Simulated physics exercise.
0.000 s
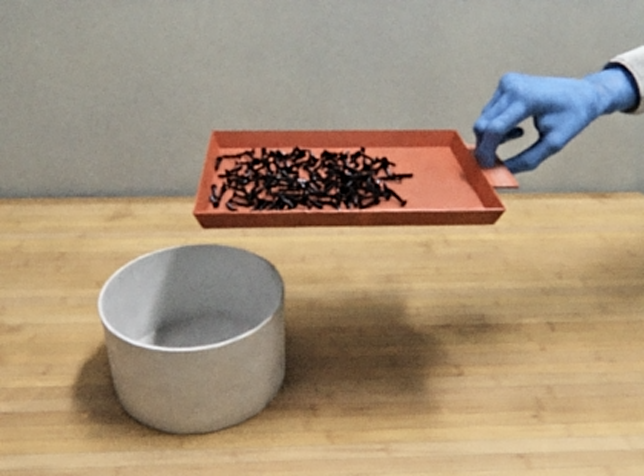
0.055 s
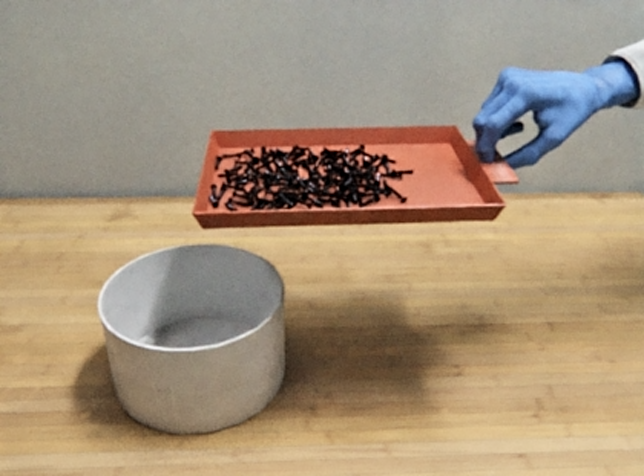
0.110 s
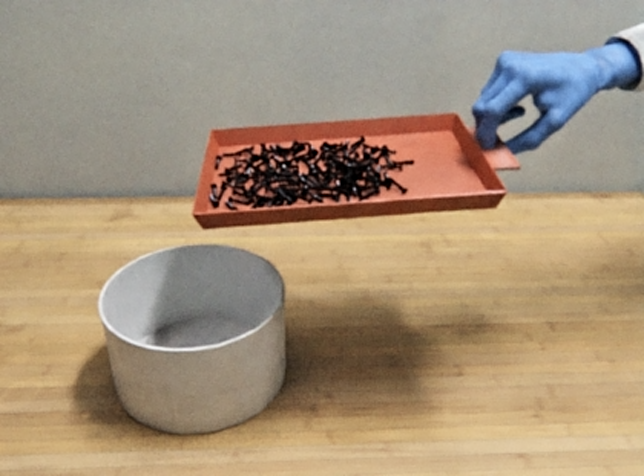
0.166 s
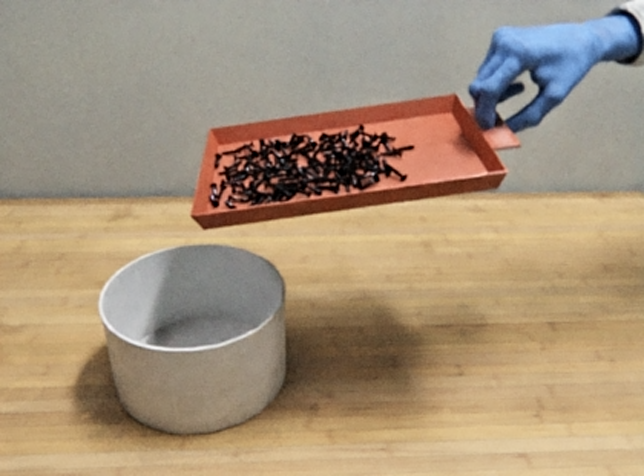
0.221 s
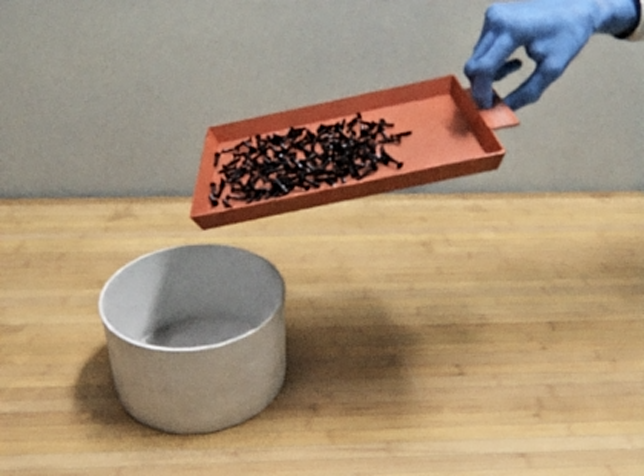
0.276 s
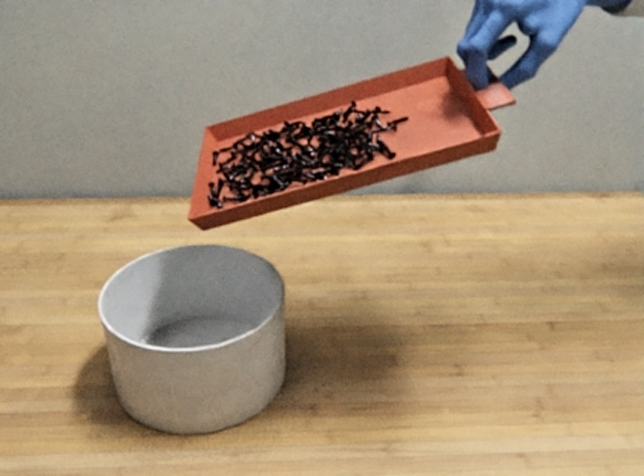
At the start, a blue-gloved hand holds a level red tray of small black screws above a wooden table, with a gray pot below to the left. The hand then raises the tray's right end, slowly at first and then faster, until the tray slopes down to the left, the screws still bunched on it.
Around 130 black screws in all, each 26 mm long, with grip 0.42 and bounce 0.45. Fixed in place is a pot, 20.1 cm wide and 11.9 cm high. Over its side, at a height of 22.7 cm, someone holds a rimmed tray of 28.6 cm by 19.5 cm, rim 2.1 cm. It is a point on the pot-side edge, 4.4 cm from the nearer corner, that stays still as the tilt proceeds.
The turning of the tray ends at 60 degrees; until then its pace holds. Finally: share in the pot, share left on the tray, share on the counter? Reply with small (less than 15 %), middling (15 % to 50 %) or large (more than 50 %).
Pot - middling, tray - large, counter - small.
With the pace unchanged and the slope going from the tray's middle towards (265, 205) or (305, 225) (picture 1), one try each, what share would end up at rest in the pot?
That would be close to 60 per cent and then close to 5 per cent.
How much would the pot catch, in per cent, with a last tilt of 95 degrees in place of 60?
In that case some 95 per cent.
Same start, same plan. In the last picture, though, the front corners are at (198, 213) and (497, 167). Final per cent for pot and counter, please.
Split: Pot = 35, counter = 0.
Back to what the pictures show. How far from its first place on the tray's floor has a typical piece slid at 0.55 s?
I'd say close to 4 centimetres.
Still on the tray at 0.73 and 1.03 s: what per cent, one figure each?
The figures go 100 and then 75.
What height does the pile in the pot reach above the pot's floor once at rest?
Height: Approx. 1.5 cm.
Then, at 0.55 s, tilt 39 degrees; the tray holds 100 %, the pot 0 %.
After 0.73 s, tilt 53 degrees; the tray holds 100 %, the pot 0 %.
After 1.03 s, tilt 60 degrees; the tray holds 75 %, the pot 15 %.
In the end, at 2.6 s, pot 35 %, tray 65 %, counter 0 %.
